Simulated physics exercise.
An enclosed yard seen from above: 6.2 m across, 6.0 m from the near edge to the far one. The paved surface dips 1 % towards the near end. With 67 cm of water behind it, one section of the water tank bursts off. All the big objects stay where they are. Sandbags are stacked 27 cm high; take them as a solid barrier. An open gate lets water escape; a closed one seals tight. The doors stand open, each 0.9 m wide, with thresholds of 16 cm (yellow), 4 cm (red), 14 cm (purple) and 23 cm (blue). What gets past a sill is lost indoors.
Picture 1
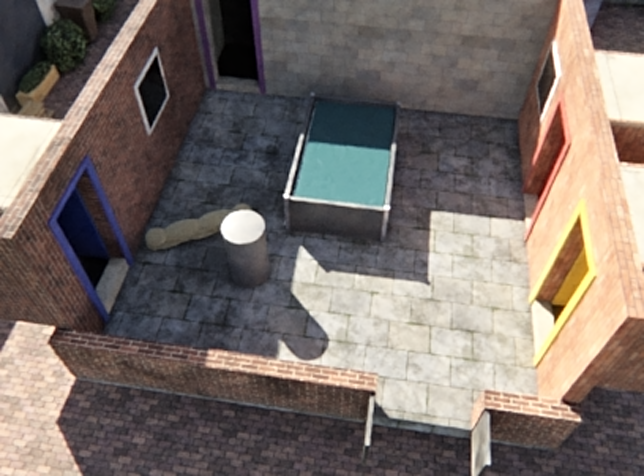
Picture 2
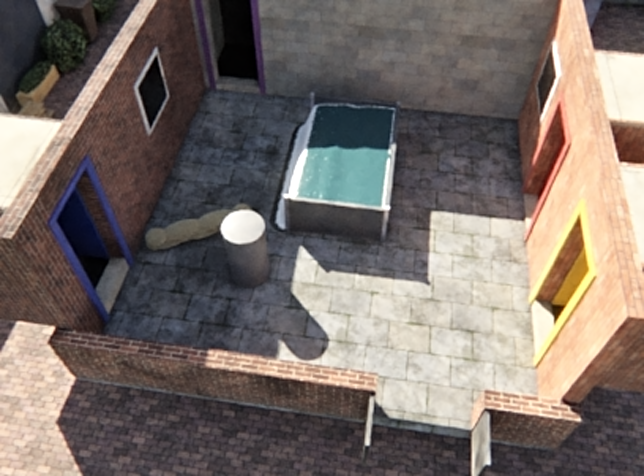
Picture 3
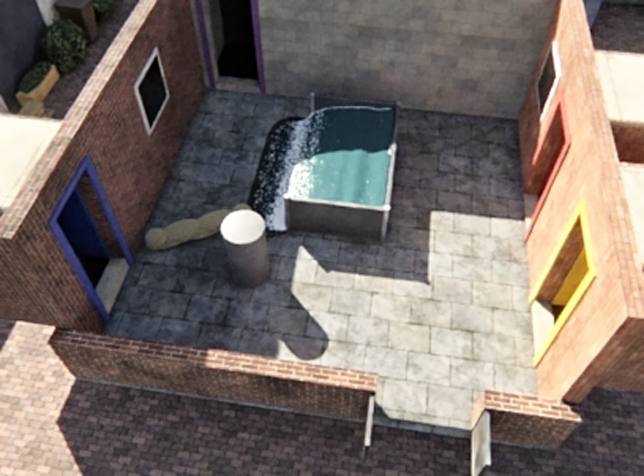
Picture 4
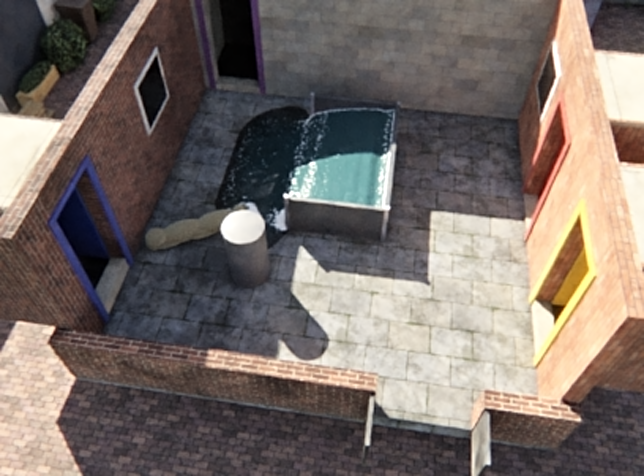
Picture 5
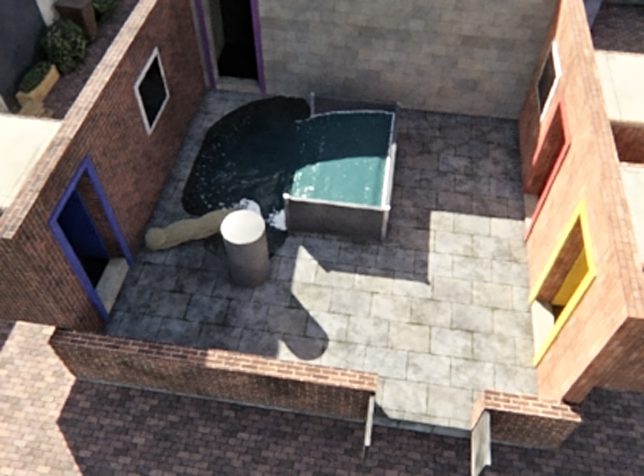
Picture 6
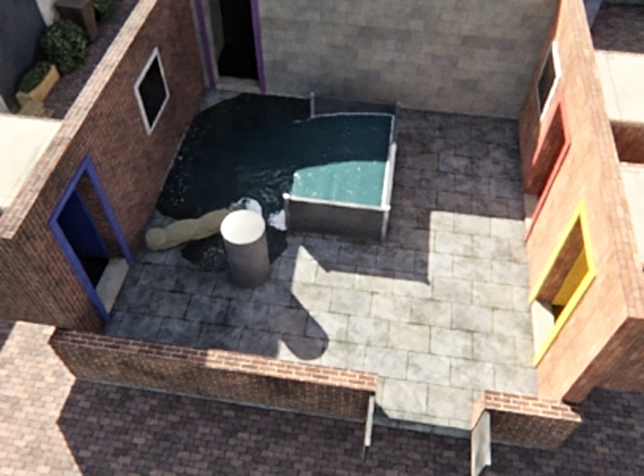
Water pours from the left side of a tank and spreads across the paved yard.
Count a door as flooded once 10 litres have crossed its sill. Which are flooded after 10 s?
Within that time: At the yellow door it keeps below the limit; at the red door it stays under the limit; at the purple door it passes the limit; at the blue door it stays under the limit.
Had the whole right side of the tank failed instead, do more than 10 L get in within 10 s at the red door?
Then: Red past it.
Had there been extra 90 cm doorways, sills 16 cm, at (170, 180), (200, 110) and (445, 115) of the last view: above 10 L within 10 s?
In turn: Past it, above, below.
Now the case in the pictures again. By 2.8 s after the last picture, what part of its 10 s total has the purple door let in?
Some 90 per cent by then.
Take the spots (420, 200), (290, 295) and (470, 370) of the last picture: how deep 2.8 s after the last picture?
In that order: 0, 1 and 0 cm.
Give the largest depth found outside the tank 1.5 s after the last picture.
About 44 cm.
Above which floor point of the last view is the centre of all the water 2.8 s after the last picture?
At about (248, 180).
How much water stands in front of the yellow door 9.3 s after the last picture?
Roughly 7.0 cm deep.
Then, 0.7 s after the last picture water covers 30 % of the floor and is deepest (48 cm) near (174, 165); yellow door not reached, red door not reached, purple door 15 cm at the sill, 0 L in, blue door 3 cm at the sill, 0 L in.
Then, 1.5 s after the last picture water covers 35 % of the floor and is deepest (44 cm) near (92, 356); yellow door not reached, red door not reached, purple door 32 cm at the sill, 36 L in, blue door 8 cm at the sill, 0 L in.
Then, 2.8 s after the last picture water covers 50 % of the floor and is deepest (25 cm) near (168, 230); yellow door not reached, red door not reached, purple door 21 cm at the sill, 119 L in, blue door 5 cm at the sill, 0 L in.
Then, 5.3 s after the last picture water covers 80 % of the floor and is deepest (16 cm) near (505, 120); yellow door 6 cm at the sill, 0 L in, red door 5 cm at the sill, 0 L in, purple door 10 cm at the sill, 134 L in, blue door 7 cm at the sill, 0 L in.
Then, 9.3 s after the last picture water covers 95 % of the floor and is deepest (14 cm) near (92, 356); yellow door 7 cm at the sill, 0 L in, red door 4 cm at the sill, 2 L in, purple door 10 cm at the sill, 134 L in, blue door 6 cm at the sill, 0 L in.
